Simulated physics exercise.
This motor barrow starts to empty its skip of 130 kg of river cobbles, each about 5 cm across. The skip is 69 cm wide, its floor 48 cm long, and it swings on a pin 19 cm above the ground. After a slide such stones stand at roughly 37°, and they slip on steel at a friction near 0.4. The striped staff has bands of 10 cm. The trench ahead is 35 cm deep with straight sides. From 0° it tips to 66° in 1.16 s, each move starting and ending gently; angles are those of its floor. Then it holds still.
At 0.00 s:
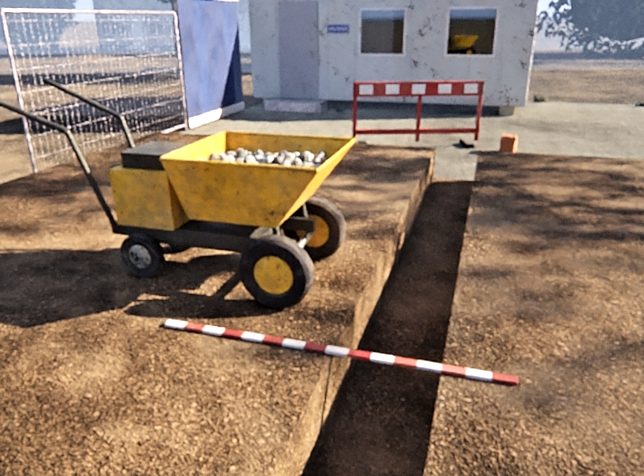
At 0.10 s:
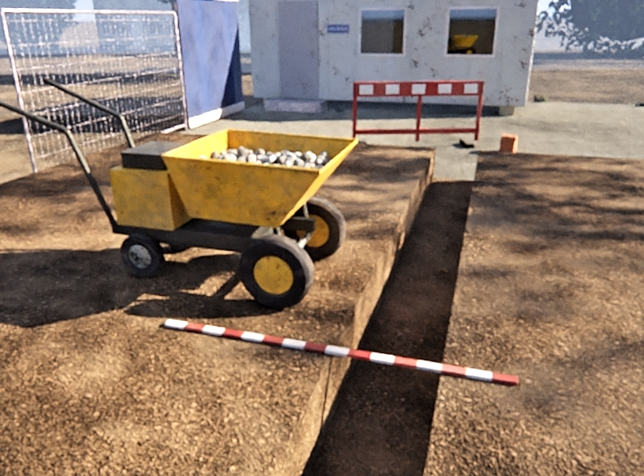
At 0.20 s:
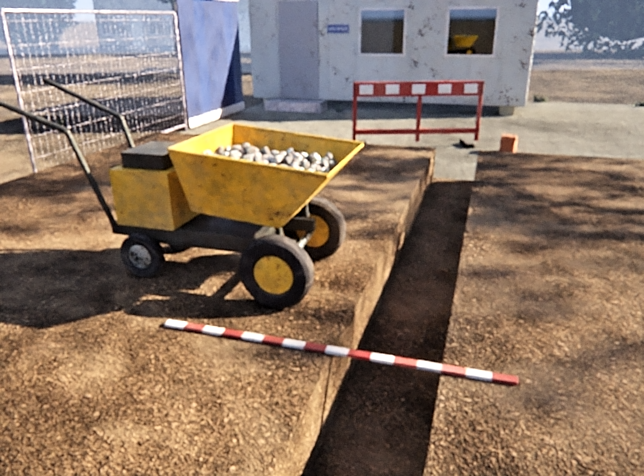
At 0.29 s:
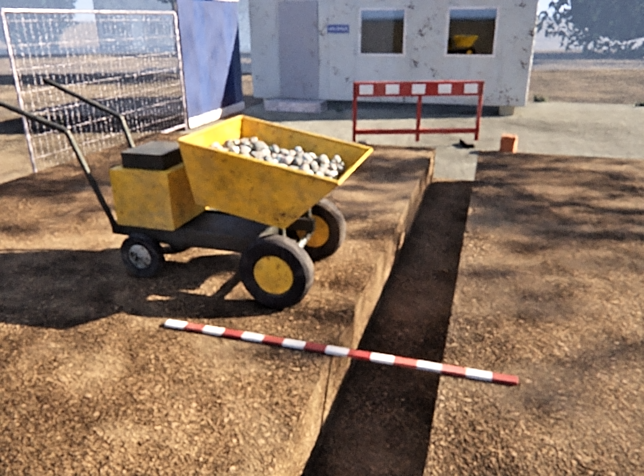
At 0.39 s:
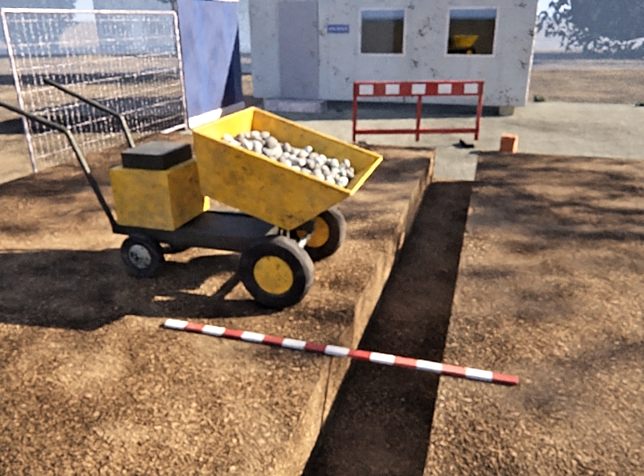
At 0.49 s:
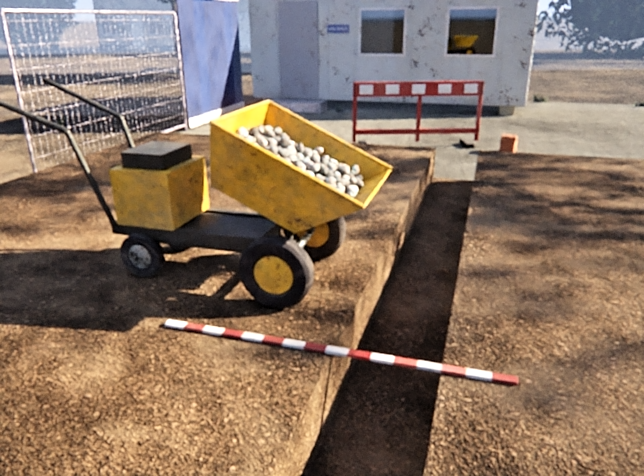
The footage shows a yellow motor barrow loaded with grey stones standing beside a straight trench, near a red and white striped staff, as its skip tilts steadily forward to the right and the stones shift toward the lowered lip.
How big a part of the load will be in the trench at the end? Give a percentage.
Close to 84 in a hundred.
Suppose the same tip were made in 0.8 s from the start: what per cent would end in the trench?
In that case some 80 per cent.
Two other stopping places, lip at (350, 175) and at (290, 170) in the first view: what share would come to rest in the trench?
Near 55 per cent from the first place, 100 from the second.
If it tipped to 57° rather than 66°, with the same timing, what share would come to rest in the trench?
Then about 45 per cent.
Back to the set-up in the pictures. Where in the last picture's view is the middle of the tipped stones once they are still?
Near (425, 339).
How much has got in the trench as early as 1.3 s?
Some 20 per cent.
After 0.9 s the floor is at 56°; 100 % in the skip; the foremost stones are at (393, 232).
After 1.3 s the floor is at 66°; 77 % in the skip, 21 % in the trench, 2 % past the trench; the foremost stones are at (466, 294).
After 1.6 s the floor is at 66°; 44 % in the skip, 41 % in the trench, 15 % past the trench; the foremost stones are at (551, 330).
After 3.6 s the floor is at 66°; 1 % in the skip, 84 % in the trench, 15 % past the trench; the foremost stones are at (620, 351).
